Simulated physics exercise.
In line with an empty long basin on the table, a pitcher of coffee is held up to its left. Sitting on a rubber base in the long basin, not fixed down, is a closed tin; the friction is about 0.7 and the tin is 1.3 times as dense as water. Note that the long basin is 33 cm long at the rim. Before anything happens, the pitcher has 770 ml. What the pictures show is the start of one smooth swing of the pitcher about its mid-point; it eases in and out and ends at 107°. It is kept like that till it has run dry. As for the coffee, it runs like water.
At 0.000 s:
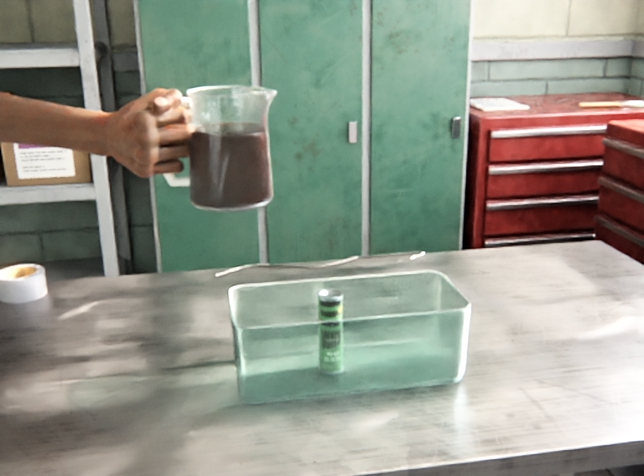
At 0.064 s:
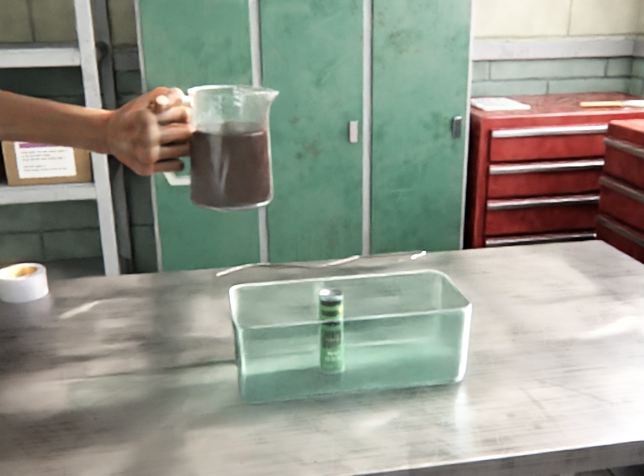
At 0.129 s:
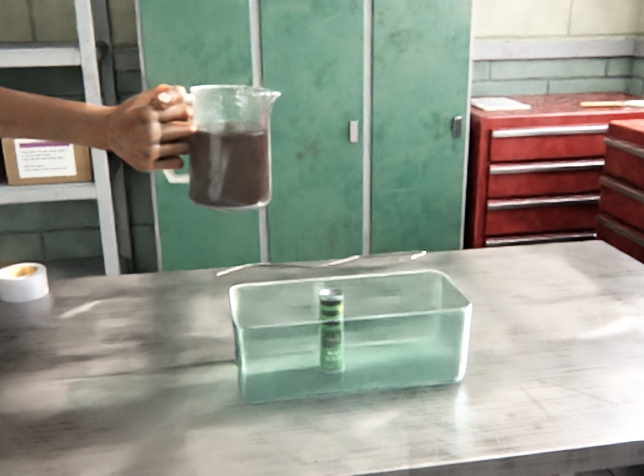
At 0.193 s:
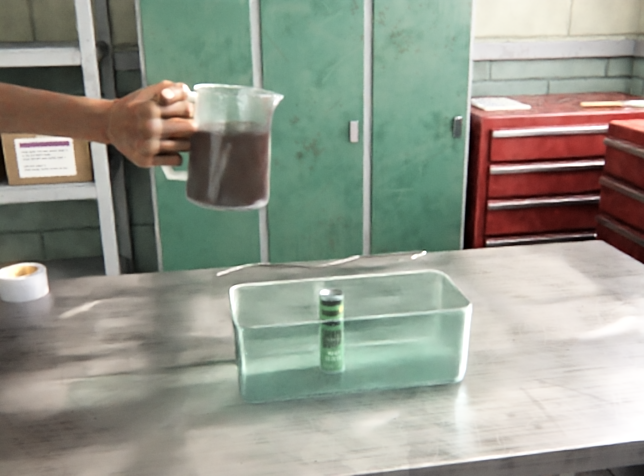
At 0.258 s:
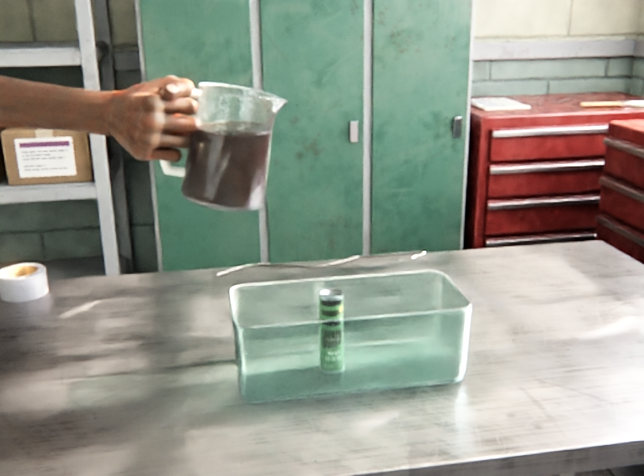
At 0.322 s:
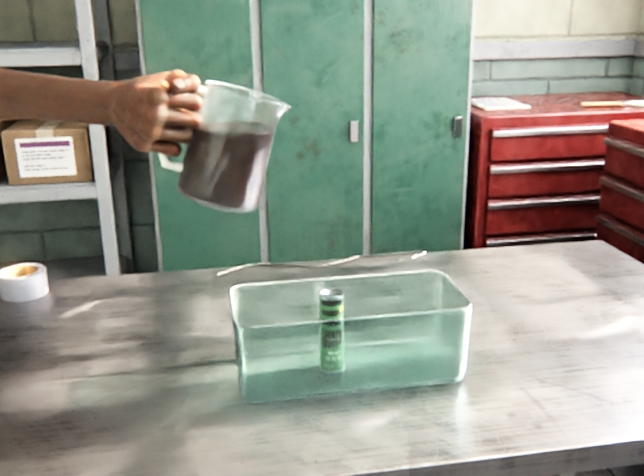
At first, a hand holds a clear pitcher of dark liquid nearly upright, above and to the left of a long glass basin with a green tin standing inside. The hand then gradually tilts the pitcher to the right, its spout side dipping, while the basin and tin stay still.
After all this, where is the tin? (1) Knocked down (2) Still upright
The answer is 2.
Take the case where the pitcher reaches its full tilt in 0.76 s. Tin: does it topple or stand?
Then it remains upright.
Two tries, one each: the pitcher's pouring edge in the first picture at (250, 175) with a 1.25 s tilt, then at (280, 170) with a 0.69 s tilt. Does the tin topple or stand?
Run one: It tumbles. Run two: It tumbles.
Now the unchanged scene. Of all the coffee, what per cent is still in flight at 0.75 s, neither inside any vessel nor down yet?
Roughly 6 %.
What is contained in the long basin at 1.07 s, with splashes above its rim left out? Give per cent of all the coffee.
That comes to about 26 percent.
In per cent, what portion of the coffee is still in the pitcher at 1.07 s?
About 42 % is still there.
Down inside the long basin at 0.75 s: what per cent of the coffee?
0 %, more or less.
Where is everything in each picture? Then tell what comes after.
Tilt 0°; pouring edge (276, 91); surface from (190, 129) to (265, 126); the long basin's rim runs from (231, 308) to (455, 289); the tin's top is at (330, 298), in the first picture.
Tilt 1°; pouring edge (278, 91); surface from (191, 129) to (266, 125), in the second picture.
Tilt 3°; pouring edge (280, 93); surface from (192, 128) to (266, 125), in the third picture.
Tilt 6°; pouring edge (283, 96); surface from (194, 129) to (268, 125), in the fourth picture.
Tilt 11°; pouring edge (287, 100); surface from (193, 129) to (269, 126), in the fifth picture.
Tilt 17°; pouring edge (291, 106); surface from (194, 134) to (272, 126), in the sixth picture.
After 0.75 s the tilt is 70° and 94 per cent is still to pour; the tin stands where it began.
After 1.07 s the tilt is 101° and 43 per cent is still to pour; the tin stands where it began.
After 1.39 s the tilt is 107° and 7 per cent is still to pour; the tin stands where it began.
After 1.75 s the tilt is 107° and 0 per cent is still to pour; the tin stands where it began.
In the end the tin stands where it began.
